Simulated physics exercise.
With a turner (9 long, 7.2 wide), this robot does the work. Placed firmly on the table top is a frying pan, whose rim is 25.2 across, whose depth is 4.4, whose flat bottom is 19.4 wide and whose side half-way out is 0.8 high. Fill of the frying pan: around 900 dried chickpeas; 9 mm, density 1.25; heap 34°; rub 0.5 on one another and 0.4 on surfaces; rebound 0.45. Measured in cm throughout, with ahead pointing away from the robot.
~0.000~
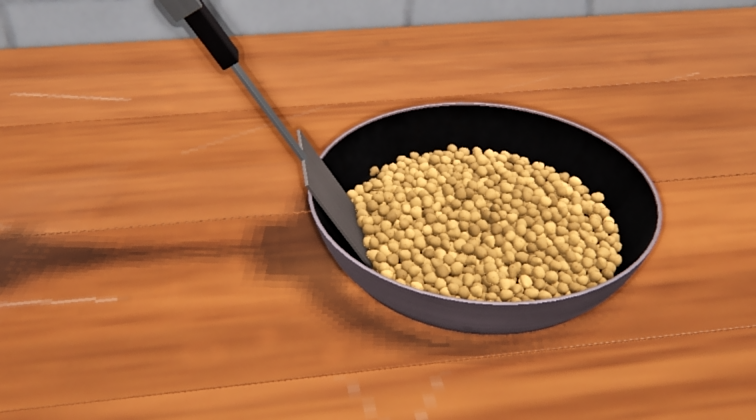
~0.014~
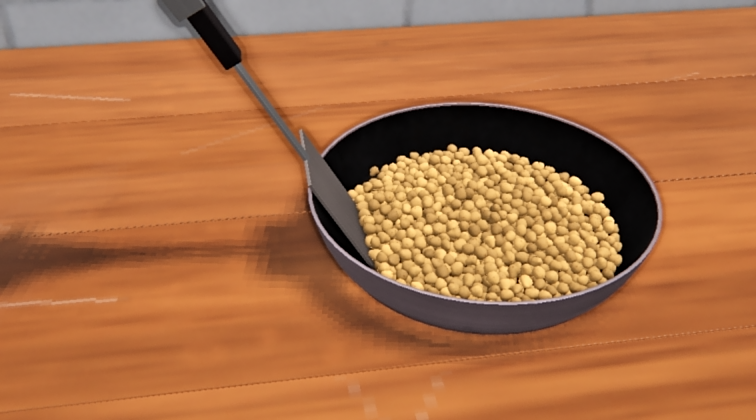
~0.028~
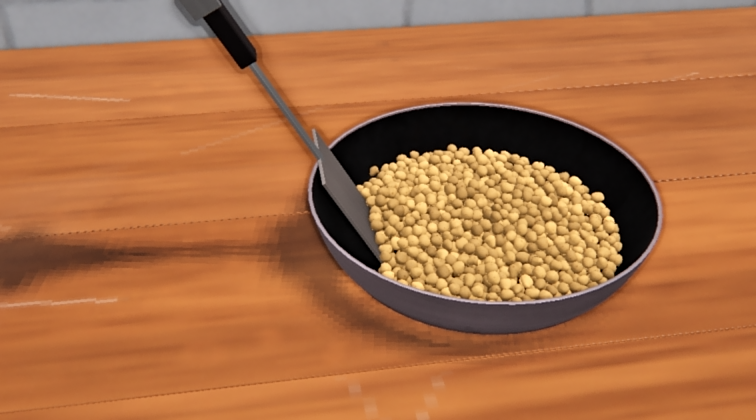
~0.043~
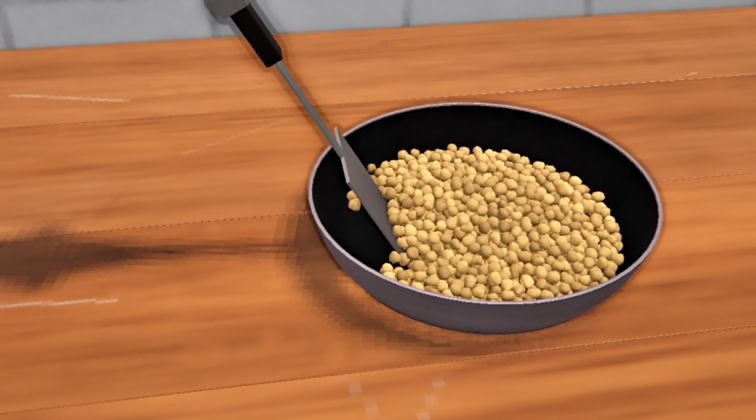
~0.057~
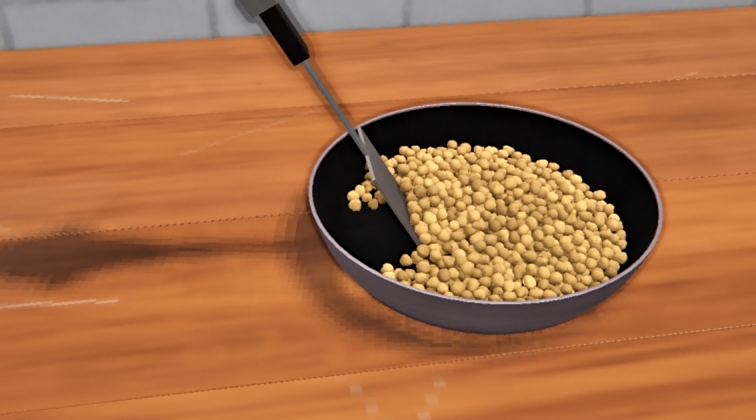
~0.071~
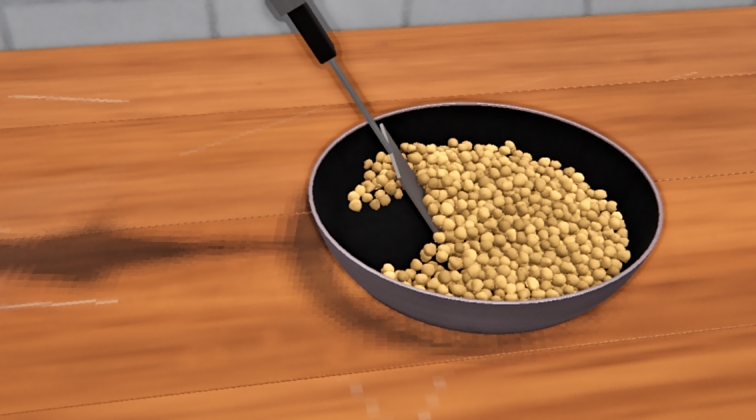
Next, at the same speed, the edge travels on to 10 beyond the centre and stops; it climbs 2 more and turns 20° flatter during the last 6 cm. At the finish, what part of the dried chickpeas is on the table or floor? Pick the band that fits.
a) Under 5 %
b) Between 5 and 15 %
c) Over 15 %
c, over 15 %.
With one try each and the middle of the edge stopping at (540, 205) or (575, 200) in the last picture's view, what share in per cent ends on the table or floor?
Around 5 per cent for the first try and 10 per cent for the second.
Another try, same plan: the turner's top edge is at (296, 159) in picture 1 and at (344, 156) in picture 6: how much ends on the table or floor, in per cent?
It works out to about 10 %, more or less.
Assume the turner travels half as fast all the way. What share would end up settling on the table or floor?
About 5 in a hundred.
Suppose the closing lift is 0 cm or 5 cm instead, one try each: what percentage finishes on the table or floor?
Estimates, in order: 15 % then 20 %.
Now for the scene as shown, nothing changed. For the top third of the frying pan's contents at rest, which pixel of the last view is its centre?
About (564, 208).
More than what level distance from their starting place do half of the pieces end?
Some 4 centimetres.
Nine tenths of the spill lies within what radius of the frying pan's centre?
That distance is around 45 cm.
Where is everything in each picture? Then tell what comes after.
In the first picture, the turner top edge at (302, 156), sloping 61°; upper third of the load around (476, 215), from x 350 to 615, top at y 150; 900 in the frying pan.
In the second picture, the turner top edge at (305, 156), sloping 61°; upper third of the load around (474, 214), from x 350 to 615, top at y 150.
In the third picture, the turner top edge at (318, 155), sloping 61°; upper third of the load around (467, 213), from x 350 to 615, top at y 150.
In the fourth picture, the turner top edge at (341, 153), sloping 61°; upper third of the load around (467, 210), from x 350 to 620, top at y 150.
In the fifth picture, the turner top edge at (365, 151), sloping 61°; upper third of the load around (473, 206), from x 355 to 620, top at y 145.
In the sixth picture, the turner top edge at (389, 149), sloping 61°; upper third of the load around (478, 202), from x 355 to 625, top at y 145; 900 in the frying pan.
After 0.11 s, sloping 61°, highest piece 6 above the table; 900 in the frying pan.
After 0.14 s, sloping 56°, highest piece 7 above the table; 900 in the frying pan.
After 0.36 s, sloping 41°, highest piece 11 above the table; 702 in the frying pan, 140 on the table or floor, 58 on the blade or in flight.
After 1.41 s, sloping 41°, highest piece 5 above the table; 701 in the frying pan, 199 on the table or floor.
In the end, 701 in the frying pan, 199 on the table or floor. That is 22 % on the table or floor.
